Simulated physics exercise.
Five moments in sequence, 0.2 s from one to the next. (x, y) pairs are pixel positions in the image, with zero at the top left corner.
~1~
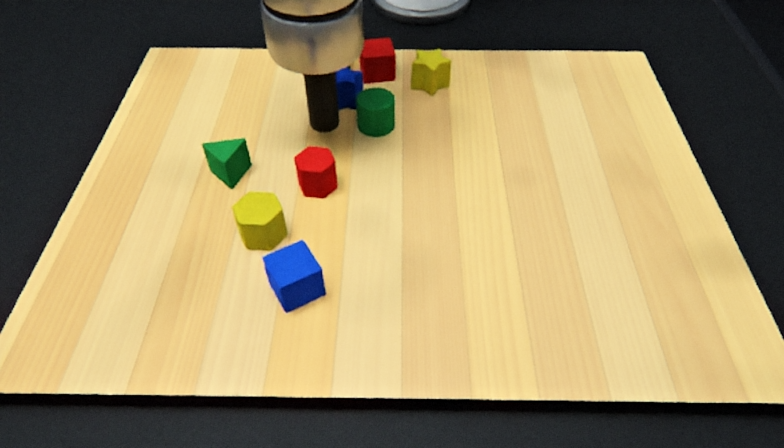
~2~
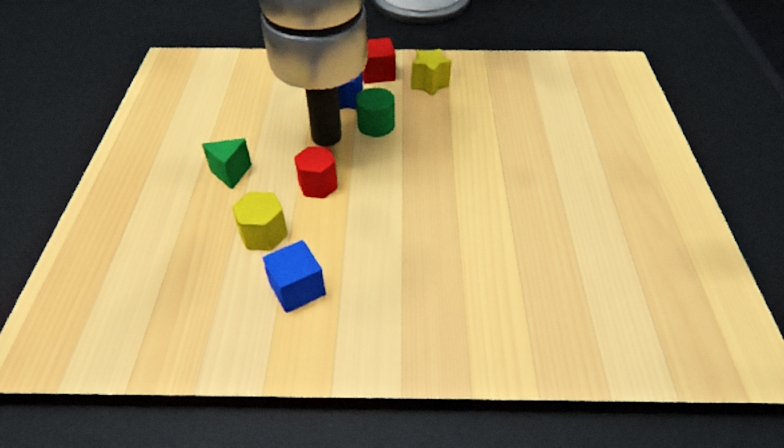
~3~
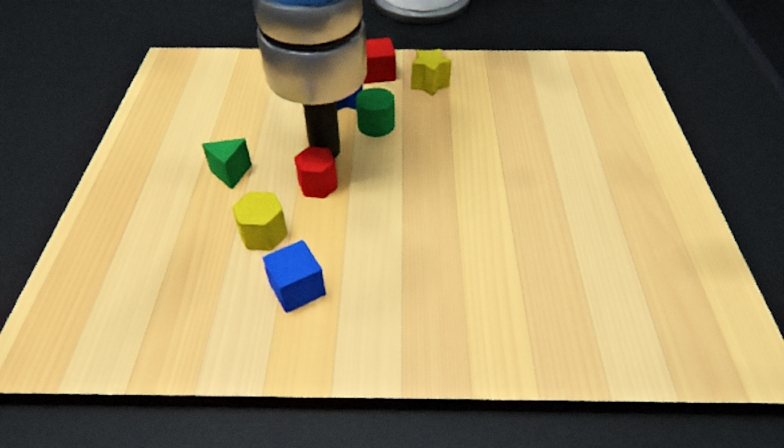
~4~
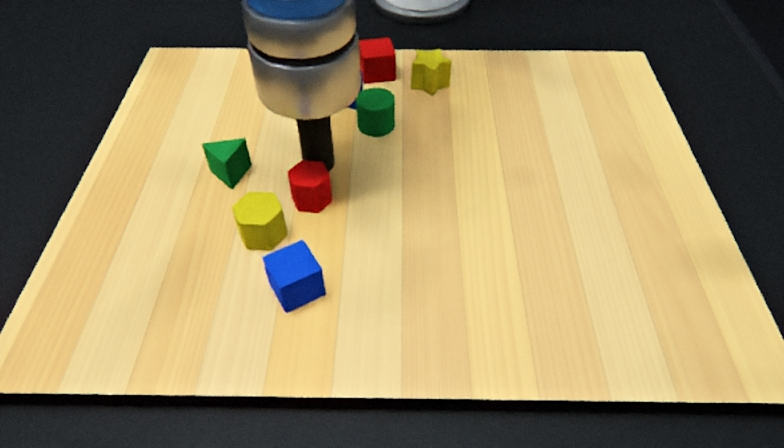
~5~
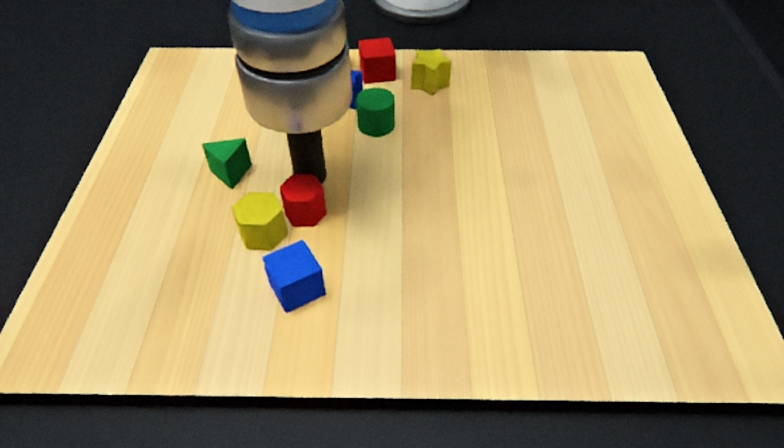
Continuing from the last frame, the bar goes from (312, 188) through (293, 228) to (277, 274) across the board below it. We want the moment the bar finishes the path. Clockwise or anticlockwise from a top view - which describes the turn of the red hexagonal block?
The answer is counter-clockwise.
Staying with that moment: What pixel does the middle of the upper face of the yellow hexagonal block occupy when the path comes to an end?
I'd expect the centre of its top face to be at (238, 220).
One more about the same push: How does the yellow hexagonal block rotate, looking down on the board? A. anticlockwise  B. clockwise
Correct choice: B.
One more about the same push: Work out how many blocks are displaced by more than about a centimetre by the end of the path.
Blocks displaced: At least 3.
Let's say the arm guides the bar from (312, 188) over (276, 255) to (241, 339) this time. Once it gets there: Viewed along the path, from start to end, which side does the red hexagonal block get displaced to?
Left side.
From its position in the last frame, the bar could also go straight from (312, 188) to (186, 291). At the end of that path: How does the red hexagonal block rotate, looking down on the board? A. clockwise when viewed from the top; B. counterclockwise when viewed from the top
B
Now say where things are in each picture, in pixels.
In the first frame, bar tip (325, 125); block tops, green triangle (224, 147); yellow hexagonal block (257, 207); blue four-sided block (292, 263); red hexagonal block (315, 158).
In the second frame, bar (327, 138); blocks unchanged.
In the third frame, bar (325, 152); blocks unchanged.
In the fourth frame, bar (319, 166); red hexagonal block (308, 173).
In the fifth frame, bar (311, 178); green triangle (224, 147); yellow hexagonal block (257, 207); blue four-sided block (292, 263); red hexagonal block (301, 187).
What follows on the original path. One third of the way, bar (297, 205); yellow hexagonal block (247, 215), turned 20° clockwise; red hexagonal block (293, 215).
Two thirds of the way, bar (285, 233); yellow hexagonal block (240, 219), turned 25° clockwise; blue four-sided block (295, 282), turned 15° clockwise; red hexagonal block (293, 245), turned 35° anticlockwise.
At the end, bar (275, 264); green triangle in place; yellow hexagonal block (238, 220), turned 30° clockwise; blue four-sided block (302, 309), turned 30° clockwise; red hexagonal block (298, 271), turned 60° anticlockwise.
